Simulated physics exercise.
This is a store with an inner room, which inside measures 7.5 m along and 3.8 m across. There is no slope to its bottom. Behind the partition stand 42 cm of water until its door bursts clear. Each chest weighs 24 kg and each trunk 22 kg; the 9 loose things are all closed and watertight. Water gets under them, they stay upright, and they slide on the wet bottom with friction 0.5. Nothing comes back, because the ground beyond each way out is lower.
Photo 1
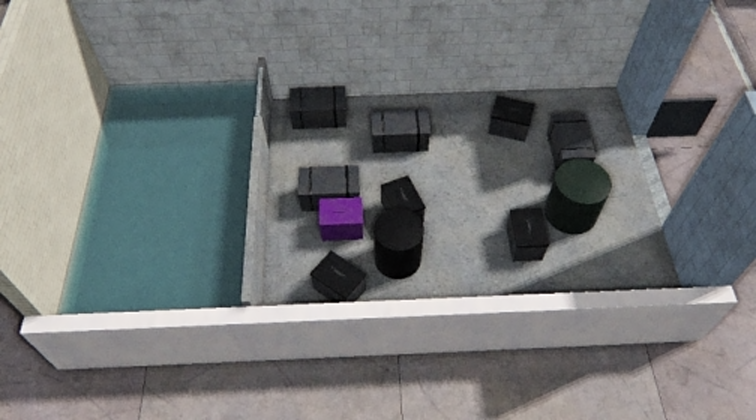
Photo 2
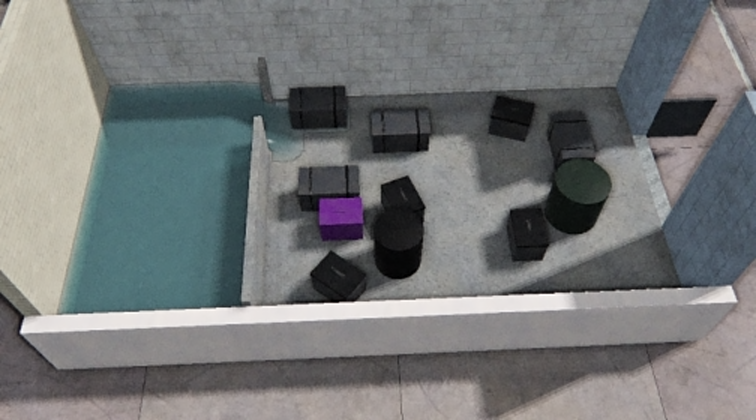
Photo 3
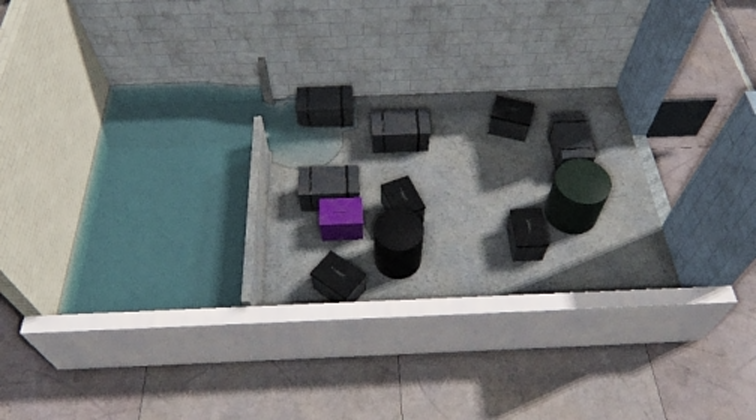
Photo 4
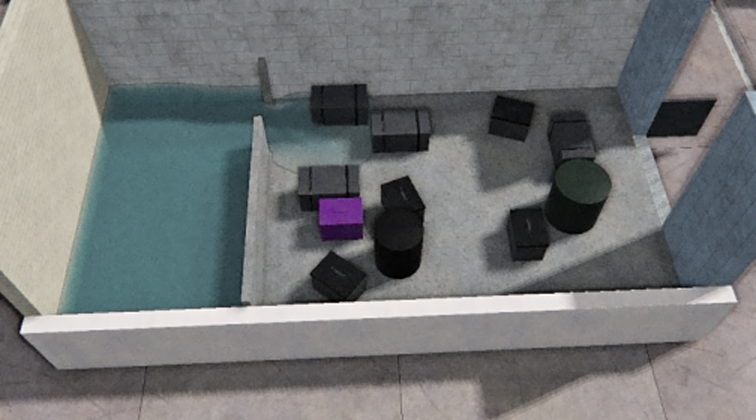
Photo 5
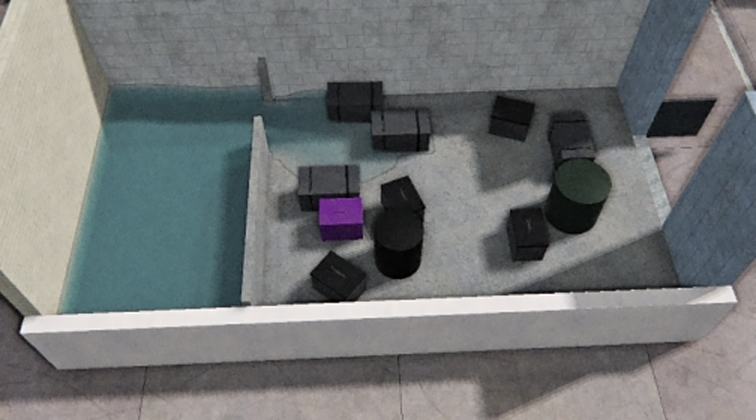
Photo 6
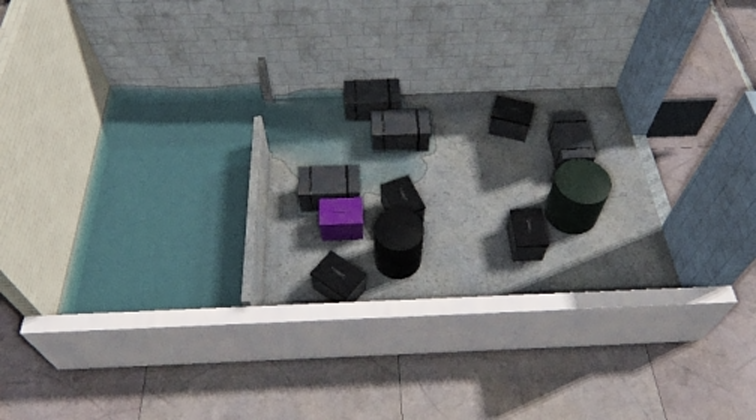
To begin with, water fills the left side of a walled room, behind a partition, with dark chests, drums and a purple chest on dry floor to the right. A gap opens near the partition's back end, and water spreads through it across the floor, pushing one dark chest rightward along the back wall while the others stay put.
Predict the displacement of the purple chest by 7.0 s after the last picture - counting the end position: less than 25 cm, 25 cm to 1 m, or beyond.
It fails to move noticeably.
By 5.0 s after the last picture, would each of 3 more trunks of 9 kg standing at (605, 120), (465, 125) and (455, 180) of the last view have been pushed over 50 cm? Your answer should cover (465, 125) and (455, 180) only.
In order: Greater and greater.
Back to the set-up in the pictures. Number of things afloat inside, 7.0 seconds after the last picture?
It comes to 2.
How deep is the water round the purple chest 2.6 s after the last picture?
Depth: About 1 cm.
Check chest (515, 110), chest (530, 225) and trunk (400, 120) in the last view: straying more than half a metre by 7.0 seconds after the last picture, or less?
Result by item: Goes farther; stays closer; goes farther.
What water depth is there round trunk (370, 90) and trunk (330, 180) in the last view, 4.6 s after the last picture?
Close to 19 and 3 centimetres.
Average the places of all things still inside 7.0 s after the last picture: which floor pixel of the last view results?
Somewhere near (441, 218).
Then, 0.6 s after the last picture the purple chest is near (341, 211), 0.0 m from its start, aground; 0 of 9 are out; 0 afloat.
Then, 2.6 s after the last picture the purple chest is near (341, 211), 0.0 m from its start, aground; 0 of 9 are out; 2 afloat.
Then, 4.6 s after the last picture the purple chest is near (341, 211), 0.0 m from its start, aground; 1 of 9 are out; 2 afloat.
Then, 7.0 s after the last picture the purple chest is near (341, 211), 0.0 m from its start, aground; 2 of 9 are out; 2 afloat.
